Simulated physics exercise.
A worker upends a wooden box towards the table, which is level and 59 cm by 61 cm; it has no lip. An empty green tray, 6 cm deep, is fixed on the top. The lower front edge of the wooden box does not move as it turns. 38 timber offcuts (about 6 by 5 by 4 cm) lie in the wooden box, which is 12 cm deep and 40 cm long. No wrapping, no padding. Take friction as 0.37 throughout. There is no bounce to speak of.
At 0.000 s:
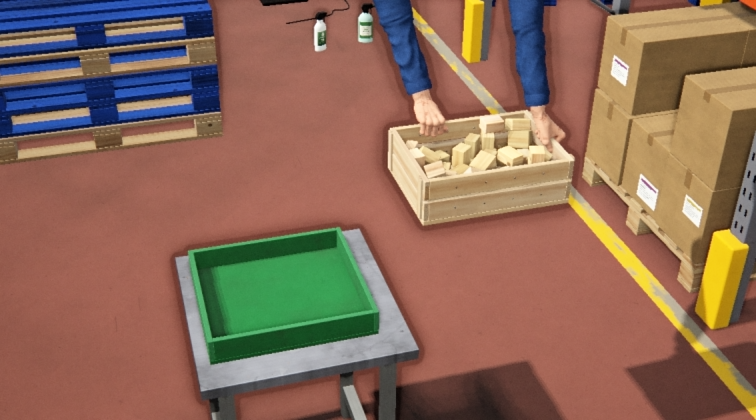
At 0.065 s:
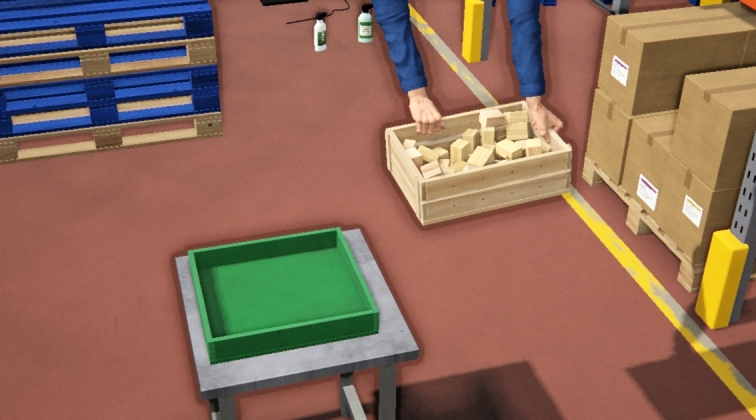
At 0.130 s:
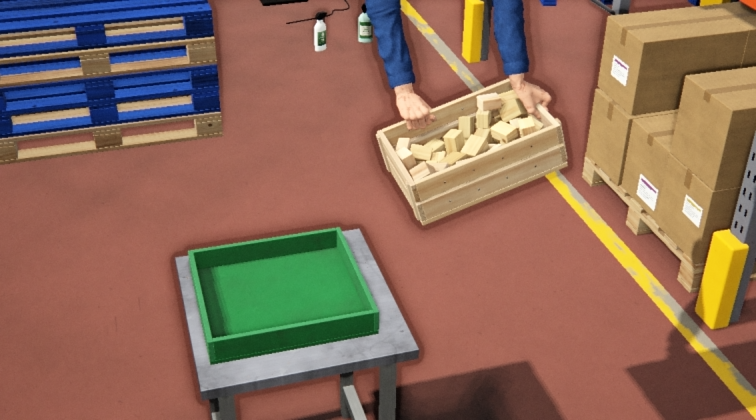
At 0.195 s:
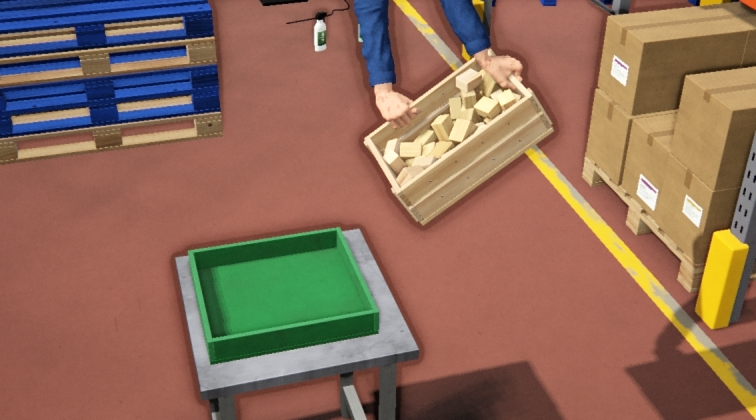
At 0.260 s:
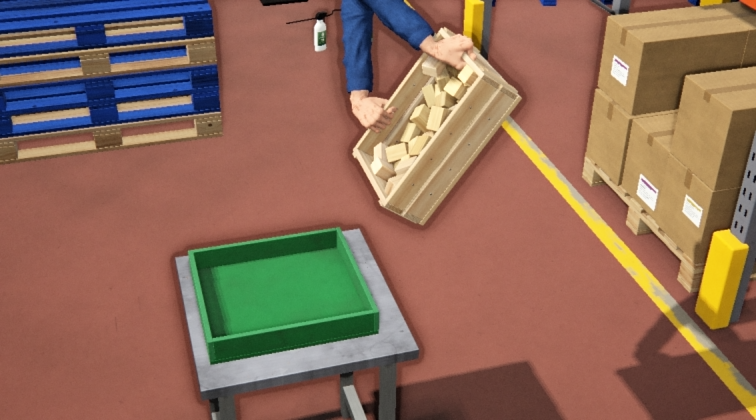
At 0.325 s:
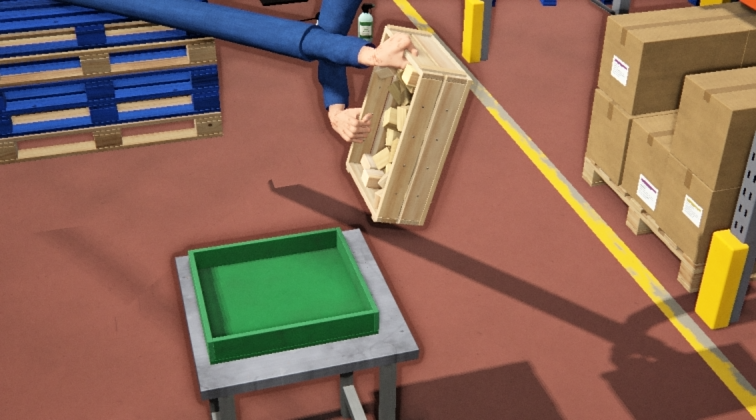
The clip opens on a worker in blue sleeves gripping a wooden box of timber offcuts, beyond a table holding an empty green tray. The hands tilt the box gradually, its right end rising and its left end lowest, until it stands steeply tipped with the offcuts still inside.
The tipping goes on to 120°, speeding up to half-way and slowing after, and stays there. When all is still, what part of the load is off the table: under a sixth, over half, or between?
Expect a sixth to a half of the load off the table.
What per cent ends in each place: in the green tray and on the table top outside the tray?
About 65 and 0 per cent.
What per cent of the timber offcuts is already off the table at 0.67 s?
Some 0 per cent by then.
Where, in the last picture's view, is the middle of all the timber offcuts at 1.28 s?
Around (236, 301).
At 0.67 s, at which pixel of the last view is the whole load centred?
Around (245, 276).
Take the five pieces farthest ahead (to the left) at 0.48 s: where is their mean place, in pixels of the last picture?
At about (283, 120).
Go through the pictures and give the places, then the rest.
In the first frame (places track the rim corner closest to us here), wooden box (429, 180); green tray (213, 340); tipped 0°; all still inside.
Wooden box (425, 181); tipped 4°, in the second frame.
Wooden box (415, 183); tipped 16°, in the third frame.
Wooden box (400, 189); tipped 34°, in the fourth frame.
Wooden box (386, 201); tipped 54°, in the fifth frame.
Wooden box (377, 216); green tray (213, 340); tipped 74°; all still inside, in the sixth frame.
After 0.48 s, tilt 113°; 27 still in the wooden box and 11 in the air.
After 0.67 s, tilt 120°; 4 still in the wooden box, 13 in the green tray, 12 on the table top outside the tray and 9 in the air.
After 0.94 s, tilt 120°; 24 in the green tray, 1 on the table top outside the tray and 13 over the left end of the table.
Final count (at 1.28 s), 25 in the green tray and 13 over the left end of the table. Asked share, 13 of 38, 34 per cent.
